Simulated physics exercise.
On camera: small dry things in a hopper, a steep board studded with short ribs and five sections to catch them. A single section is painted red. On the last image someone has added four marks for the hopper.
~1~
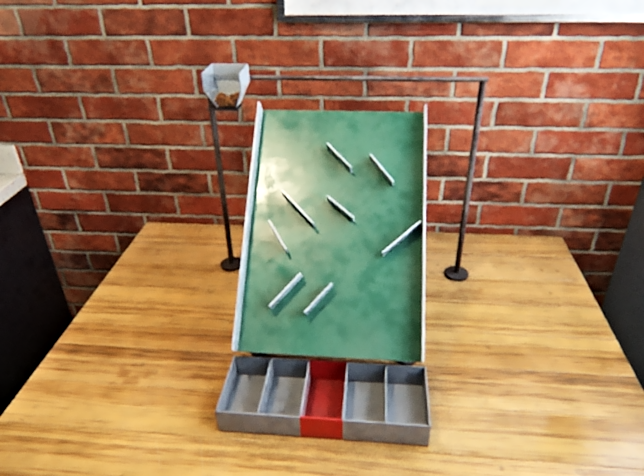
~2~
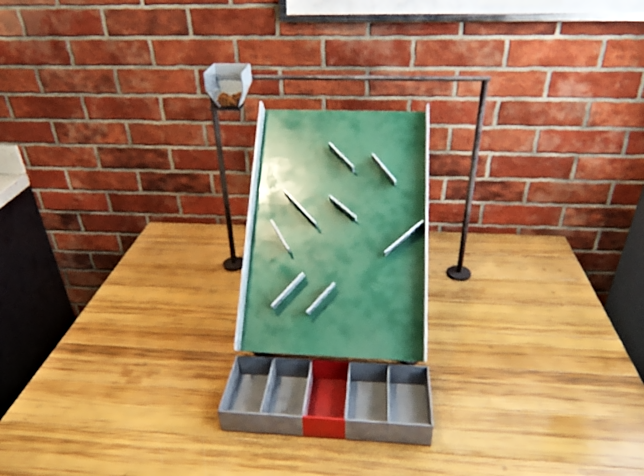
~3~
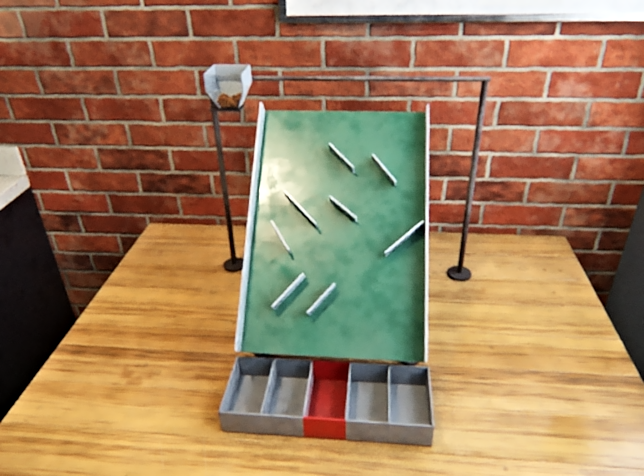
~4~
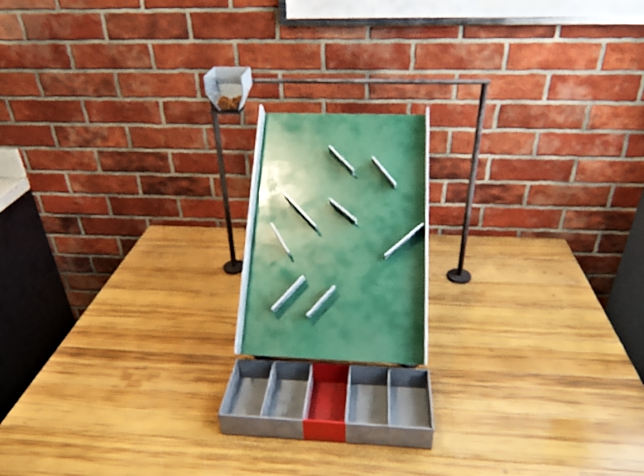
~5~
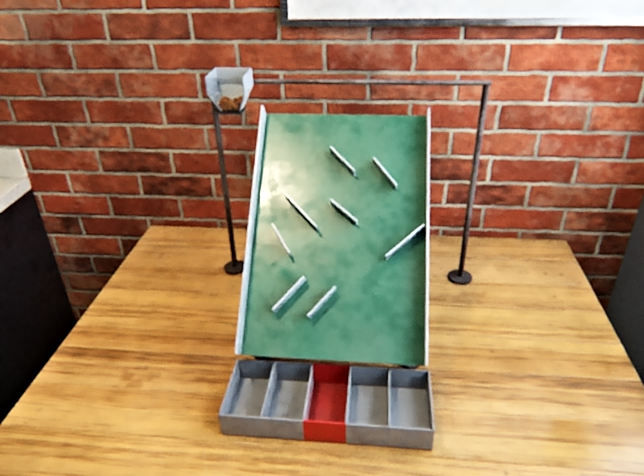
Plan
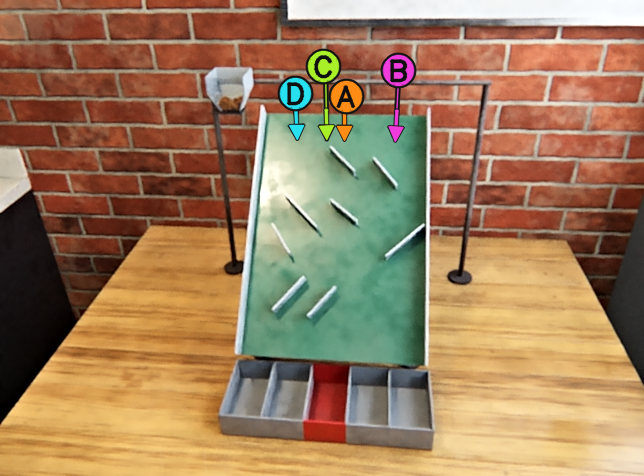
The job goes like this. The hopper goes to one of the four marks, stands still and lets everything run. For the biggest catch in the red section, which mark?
It is B.
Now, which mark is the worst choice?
Mark D.
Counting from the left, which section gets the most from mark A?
The fourth from the left.
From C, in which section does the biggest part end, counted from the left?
The fourth from the left.
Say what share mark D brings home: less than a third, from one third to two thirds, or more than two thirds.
Mark D gives less than a third.
On the marked copy, mark A meets the board at (344, 135); mark B meets the board at (395, 136); mark C meets the board at (326, 134); mark D meets the board at (297, 134).
For mark A, roughly a quarter in the red section, roughly two thirds in other sections, about a tenth outside the box.
For mark B, roughly two thirds in the red section, roughly a quarter in other sections, about a tenth held on the board, just a few outside the box.
For mark C, roughly a quarter in the red section, roughly two thirds in other sections, about a tenth outside the box.
For mark D, not one piece in the red section, almost all in other sections, about a tenth outside the box.
